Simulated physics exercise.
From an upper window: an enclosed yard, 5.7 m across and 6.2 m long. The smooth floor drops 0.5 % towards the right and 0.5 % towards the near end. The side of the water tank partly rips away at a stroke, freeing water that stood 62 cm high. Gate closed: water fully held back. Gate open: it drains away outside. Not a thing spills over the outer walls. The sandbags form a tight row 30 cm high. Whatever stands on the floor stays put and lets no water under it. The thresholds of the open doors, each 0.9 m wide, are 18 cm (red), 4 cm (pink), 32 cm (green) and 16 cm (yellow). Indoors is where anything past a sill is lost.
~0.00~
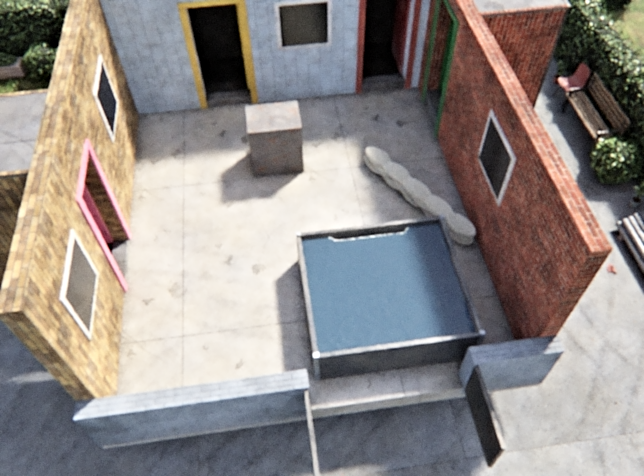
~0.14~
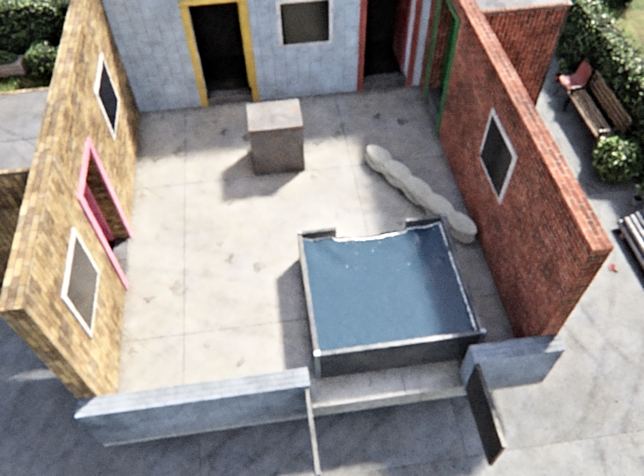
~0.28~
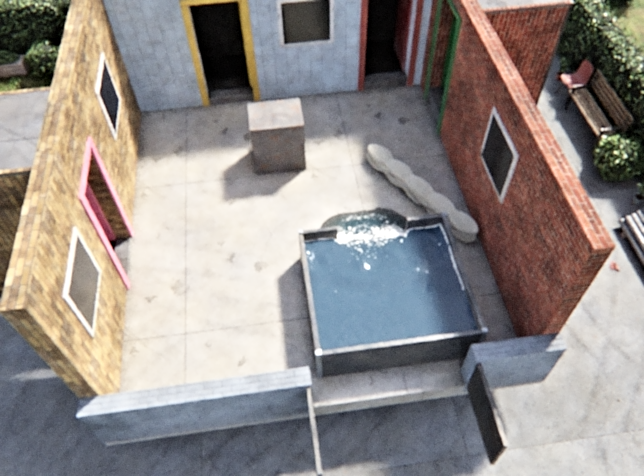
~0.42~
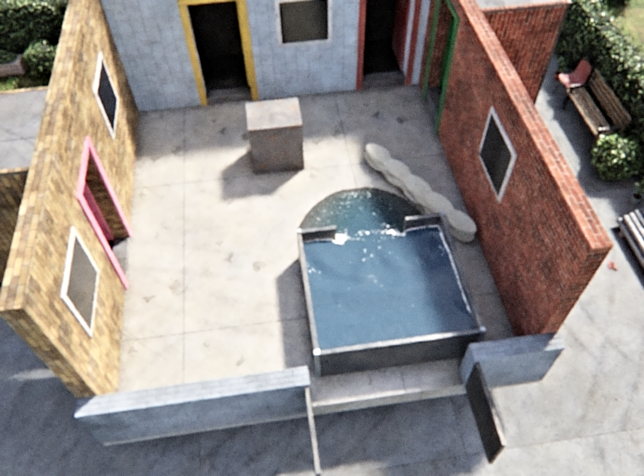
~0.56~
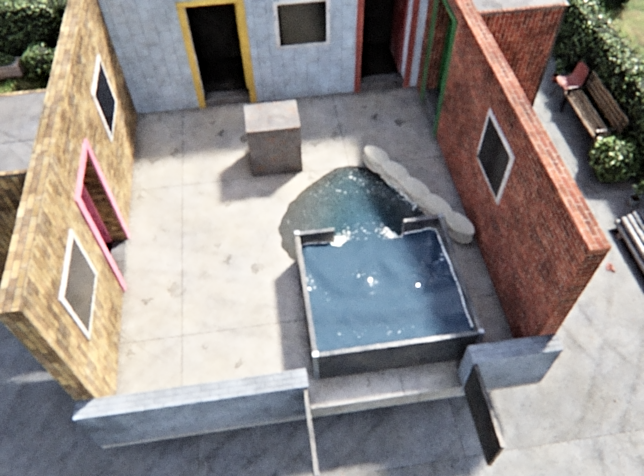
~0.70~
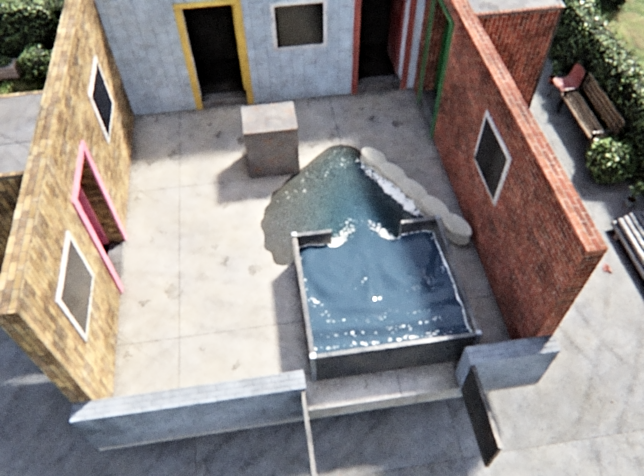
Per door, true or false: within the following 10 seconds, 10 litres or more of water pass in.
Red door: False. Pink door: True. Green door: False. Yellow door: False.
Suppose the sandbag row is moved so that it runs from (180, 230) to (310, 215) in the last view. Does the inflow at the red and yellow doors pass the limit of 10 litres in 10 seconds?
Note - red: Limit exceeded; yellow: Limit held.
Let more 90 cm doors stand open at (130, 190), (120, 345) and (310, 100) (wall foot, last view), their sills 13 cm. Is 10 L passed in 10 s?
Note, doorways in listed order: Stays short, stays short, goes beyond.
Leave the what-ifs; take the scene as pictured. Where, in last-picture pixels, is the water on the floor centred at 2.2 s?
Roughly (351, 240).
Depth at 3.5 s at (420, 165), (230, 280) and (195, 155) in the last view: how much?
0, 0, 4 cm.
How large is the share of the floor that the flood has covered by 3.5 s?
Wet share: Near 60 percent.
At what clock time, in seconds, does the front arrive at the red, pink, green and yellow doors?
Red: 1.8 s; pink: 3.0 s; green: 2.8 s; yellow: 2.0 s.
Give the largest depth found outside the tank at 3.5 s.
Max around 28 cm.
After 1.4 s water covers 25 % of the floor and is deepest (34 cm) near (388, 192); red door not reached, pink door not reached, green door not reached, yellow door not reached.
After 2.2 s water covers 35 % of the floor and is deepest (36 cm) near (298, 101); red door 6 cm at the sill, 0 L in, pink door not reached, green door not reached, yellow door 9 cm at the sill, 0 L in.
After 3.5 s water covers 60 % of the floor and is deepest (28 cm) near (403, 90); red door 9 cm at the sill, 0 L in, pink door 6 cm at the sill, 0 L in, green door 16 cm at the sill, 0 L in, yellow door 9 cm at the sill, 0 L in.
After 6.0 s water covers 80 % of the floor and is deepest (27 cm) near (467, 233); red door 14 cm at the sill, 1 L in, pink door 7 cm at the sill, 11 L in, green door 13 cm at the sill, 0 L in, yellow door 6 cm at the sill, 0 L in.
After 10.0 s water covers 95 % of the floor and is deepest (14 cm) near (299, 381); red door 9 cm at the sill, 1 L in, pink door 4 cm at the sill, 29 L in, green door 12 cm at the sill, 0 L in, yellow door 7 cm at the sill, 0 L in.
